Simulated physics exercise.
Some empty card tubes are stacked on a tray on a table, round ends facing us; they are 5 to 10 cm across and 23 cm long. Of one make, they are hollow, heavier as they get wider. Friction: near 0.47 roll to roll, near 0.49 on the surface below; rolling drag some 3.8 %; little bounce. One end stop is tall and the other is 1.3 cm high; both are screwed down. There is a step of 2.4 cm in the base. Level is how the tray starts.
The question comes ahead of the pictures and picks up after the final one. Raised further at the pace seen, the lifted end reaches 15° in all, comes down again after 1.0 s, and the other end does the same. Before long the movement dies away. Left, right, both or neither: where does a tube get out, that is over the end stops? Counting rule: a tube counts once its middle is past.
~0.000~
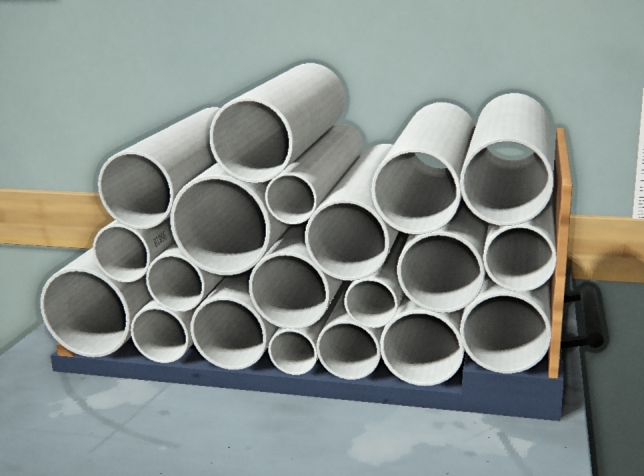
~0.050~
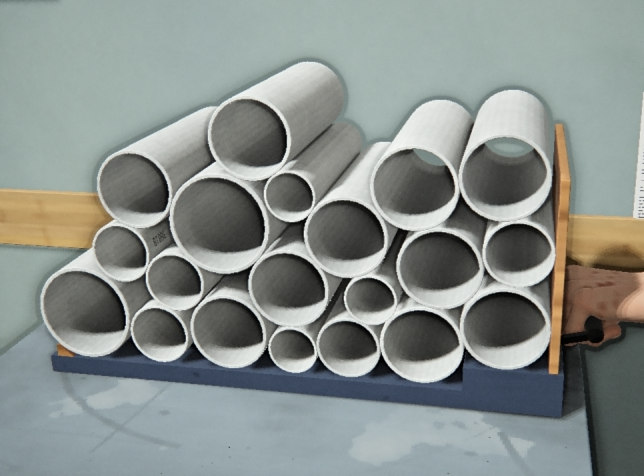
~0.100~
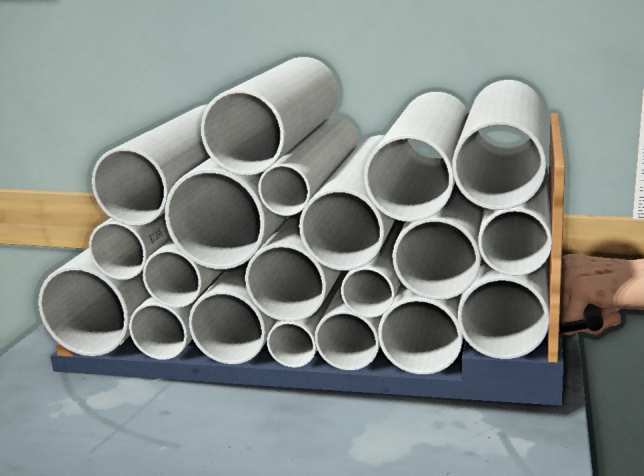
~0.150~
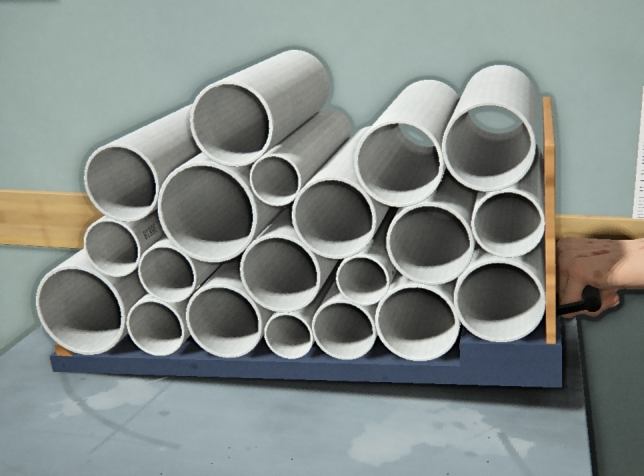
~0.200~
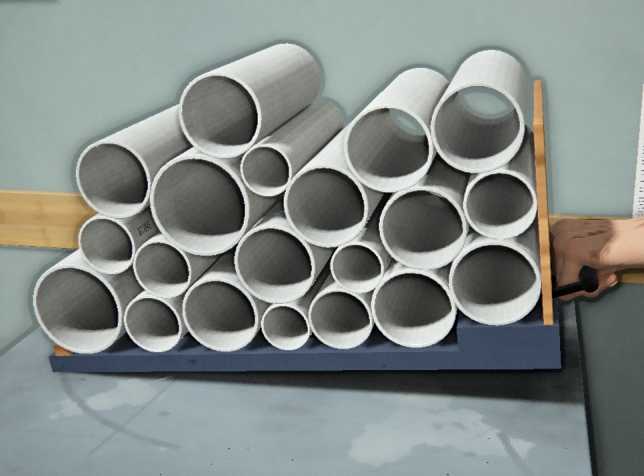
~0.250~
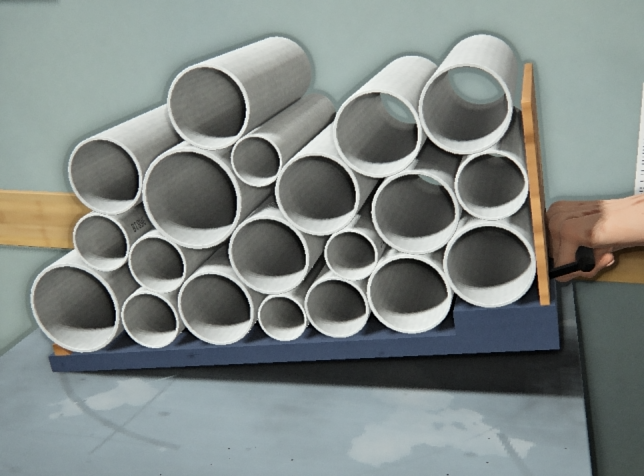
Left, in short.
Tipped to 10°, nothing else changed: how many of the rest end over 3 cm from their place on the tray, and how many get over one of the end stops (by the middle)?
It would be 0 and 0, in that order.
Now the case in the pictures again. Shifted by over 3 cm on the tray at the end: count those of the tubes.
I make it exactly 1.
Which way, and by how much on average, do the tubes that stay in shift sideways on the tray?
To the right, roughly 0 cm.
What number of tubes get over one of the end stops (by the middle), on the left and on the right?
Going left then right, the counts are 1 and 0.
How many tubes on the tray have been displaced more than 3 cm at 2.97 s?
The tally stands at 1 by that time.
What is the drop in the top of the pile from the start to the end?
Roughly 0 cm lower.
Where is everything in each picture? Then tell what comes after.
In the first frame, 20 tubes, 7 on the base, highest (251, 141); left wedge (1.3 cm) (58, 345); right tall panel (18 cm) (562, 266).
Tray just starting; stops (58, 345) and (561, 262); pile unchanged, in the second frame.
Right end up 2°; stops (57, 345) and (557, 248); pile unchanged, in the third frame.
Right end up 4°; stops (56, 345) and (550, 228); pile unchanged, in the fourth frame.
Right end up 6°; stops (55, 345) and (543, 208); pile unchanged, in the fifth frame.
Right end up 8°; stops (54, 344) and (534, 187); pile unchanged, in the sixth frame.
After 1.70 s, right end up 8°; 1 now displaced over 3 cm; 1 over the left wedge; the one last seen at (105, 177) fallen off to the left (moves measured on the tray).
After 2.97 s, left end up 15°; 1 now displaced over 3 cm; 1 over the left wedge; the one last seen at (105, 177) fallen off to the left.
After 3.88 s, tray level; 1 now displaced over 3 cm; 1 over the left wedge; the one last seen at (105, 177) fallen off to the left.
In the end, by 4.2 s, 1 moved over 3 cm; 1 over the left wedge; the one last seen at (105, 177) fallen off to the left; top of the pile 27 cm high, from 28 cm.
